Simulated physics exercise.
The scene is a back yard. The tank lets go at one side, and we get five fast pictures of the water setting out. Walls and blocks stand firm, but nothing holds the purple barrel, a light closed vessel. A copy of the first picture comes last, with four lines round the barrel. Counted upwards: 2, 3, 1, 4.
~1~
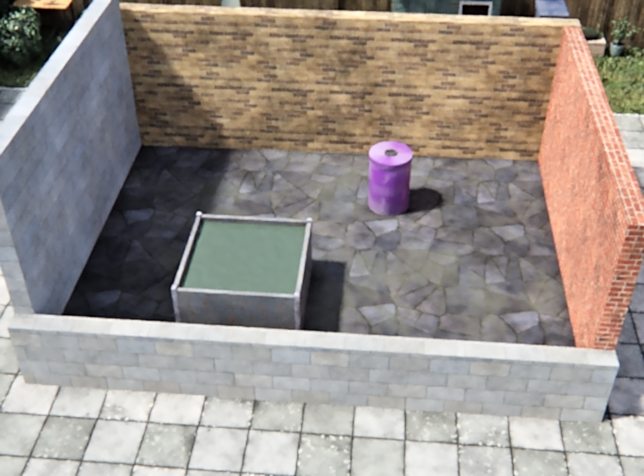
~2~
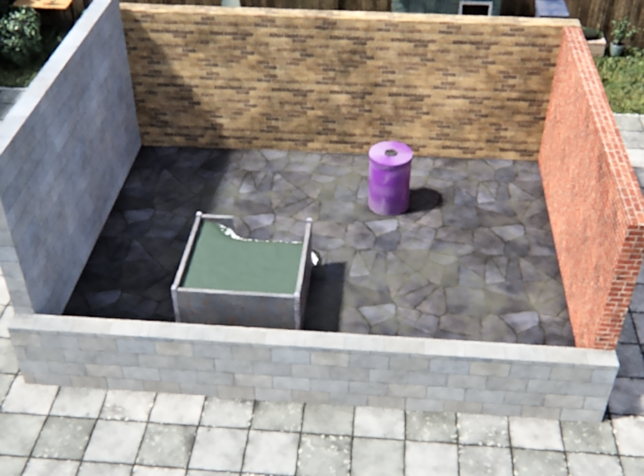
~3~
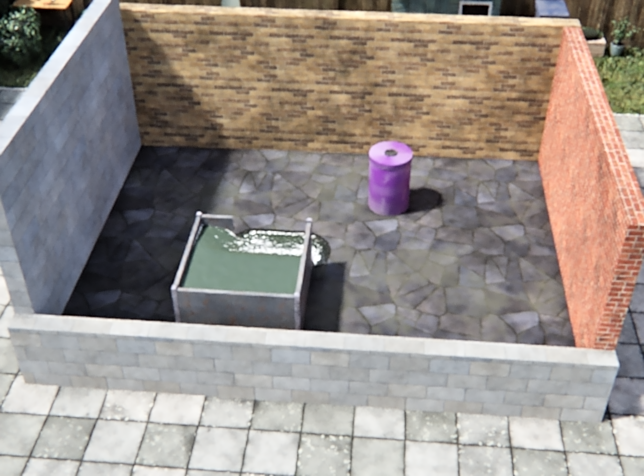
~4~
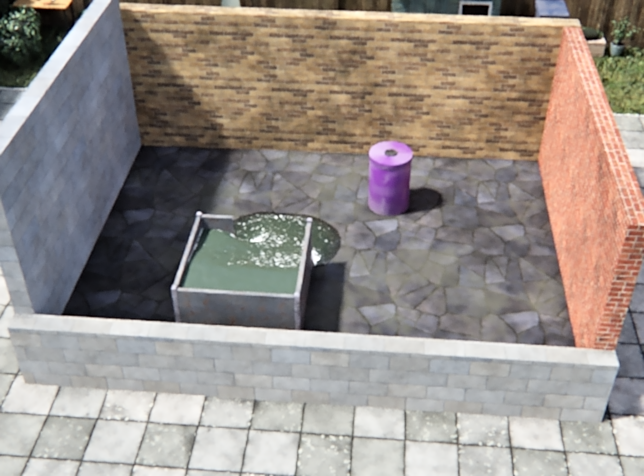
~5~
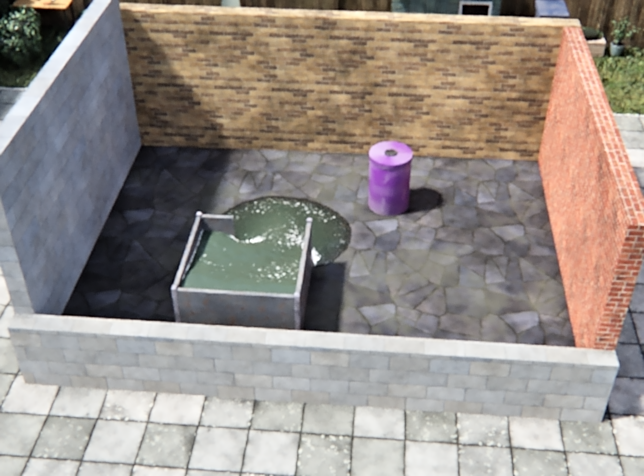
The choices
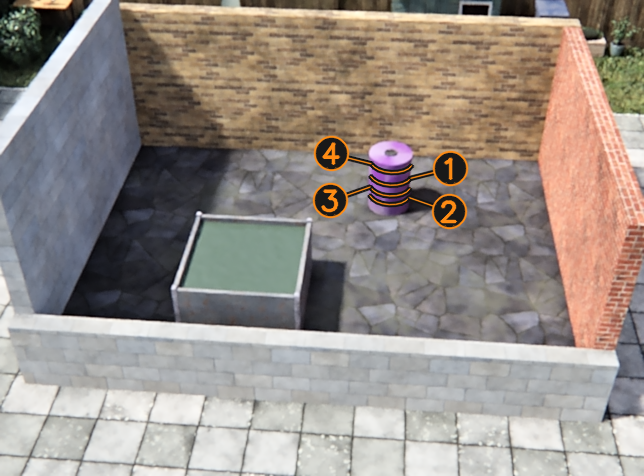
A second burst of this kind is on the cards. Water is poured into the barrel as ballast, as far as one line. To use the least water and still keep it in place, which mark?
The limit is 2.
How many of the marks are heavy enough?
All of them.
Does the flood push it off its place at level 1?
No, not at all.
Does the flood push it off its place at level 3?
No, not at all.
On the marked copy, 1 at (390, 185); 2 at (389, 204); 3 at (389, 195); 4 at (391, 172); from the bottom up 2, 3, 1, 4.
For level 1, it does not move.
For level 2, it does not move.
For level 3, it does not move.
For level 4, it does not move.
